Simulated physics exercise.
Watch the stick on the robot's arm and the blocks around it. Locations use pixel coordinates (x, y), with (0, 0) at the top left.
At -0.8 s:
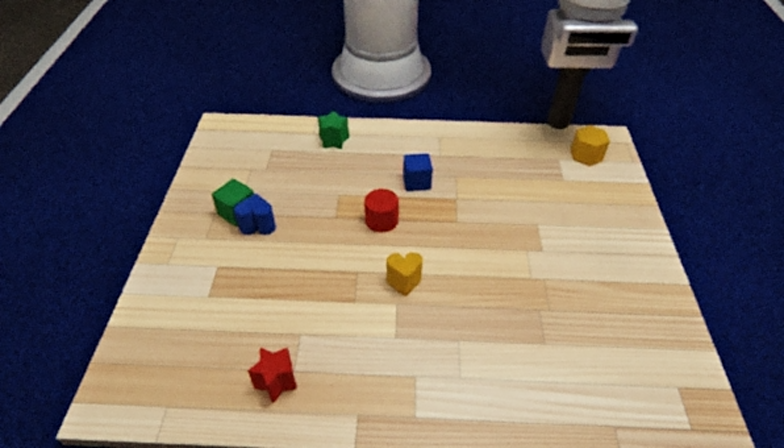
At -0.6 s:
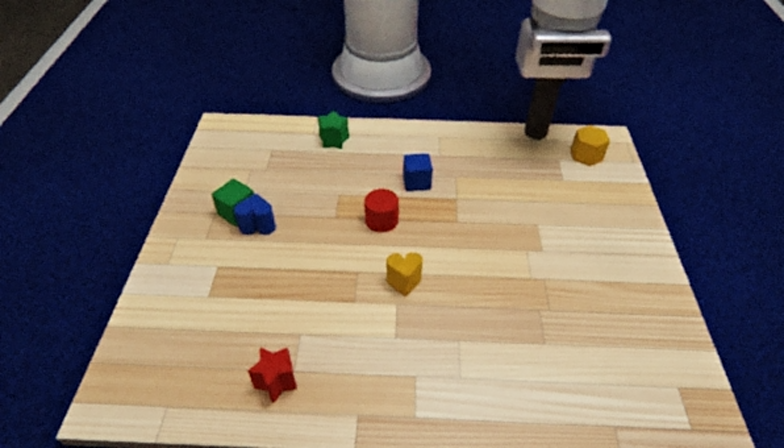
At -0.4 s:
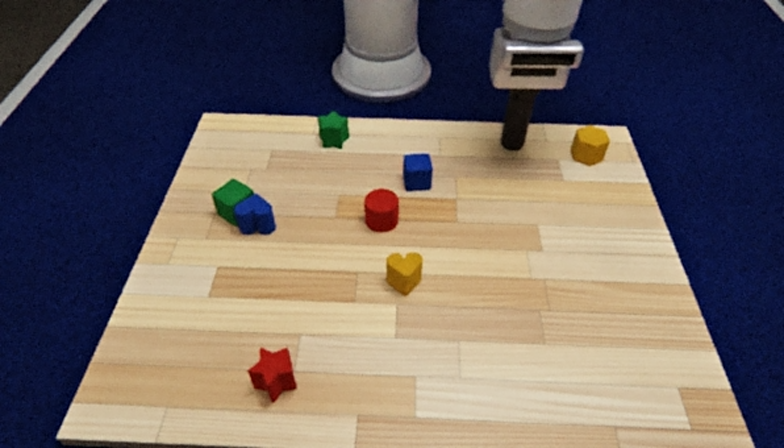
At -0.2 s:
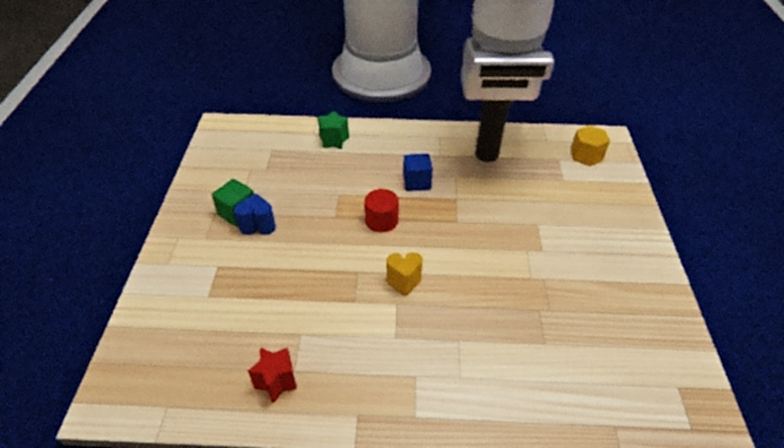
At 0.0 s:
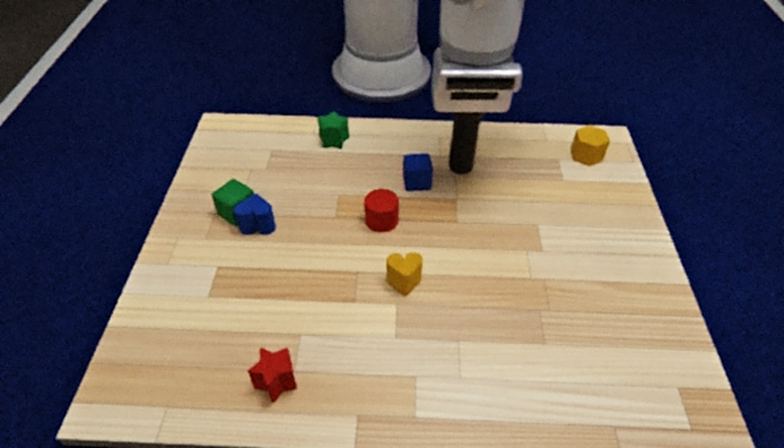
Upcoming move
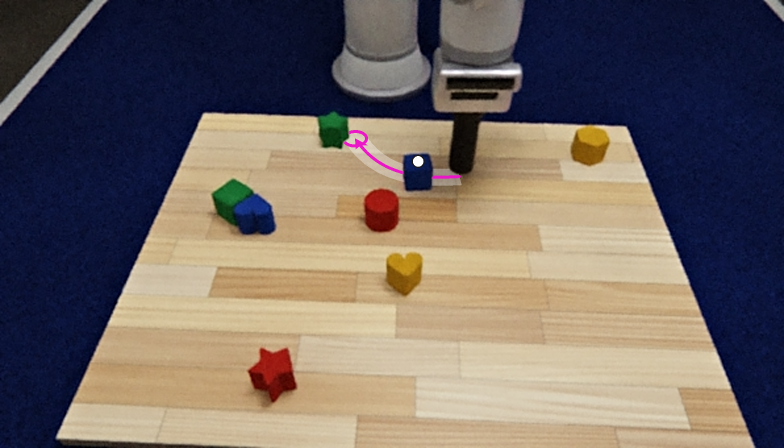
A robot arm's dark stick glides steadily left and slightly toward the viewer, from beside the yellow block at the upper right to just right of the blue cube. The fixed camera looks down on a wooden board over blue flooring. Green and blue blocks sit at left, a green star behind, a red cylinder and yellow heart centrally, and a red star in front, all motionless.
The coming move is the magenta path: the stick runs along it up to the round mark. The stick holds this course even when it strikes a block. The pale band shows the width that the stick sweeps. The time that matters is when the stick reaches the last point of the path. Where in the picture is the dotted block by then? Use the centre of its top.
The middle of its upper face should be somewhere near (385, 166).
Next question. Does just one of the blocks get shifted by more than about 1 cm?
Short answer: Yes.
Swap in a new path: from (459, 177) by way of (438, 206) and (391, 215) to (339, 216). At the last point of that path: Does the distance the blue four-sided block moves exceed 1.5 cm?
It seems not.
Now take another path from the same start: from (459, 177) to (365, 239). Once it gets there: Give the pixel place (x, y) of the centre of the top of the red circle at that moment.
The middle of the upper face of the red circle will lie at about (331, 218) in the picture.
The drawn path runs from (459, 177) via (415, 175) and (377, 161), ending at (355, 139); the dot is on the blue four-sided block.
What follows on the original path. One third of the way, stick (415, 166); blue four-sided block (394, 164), turned 35° anticlockwise.
Two thirds of the way, stick (377, 152); blue four-sided block (385, 166), turned 55° anticlockwise.
At the end, stick (355, 130); green star-shaped block (330, 119), turned 20° anticlockwise; red circle not moved; blue four-sided block (385, 166), turned 55° anticlockwise.
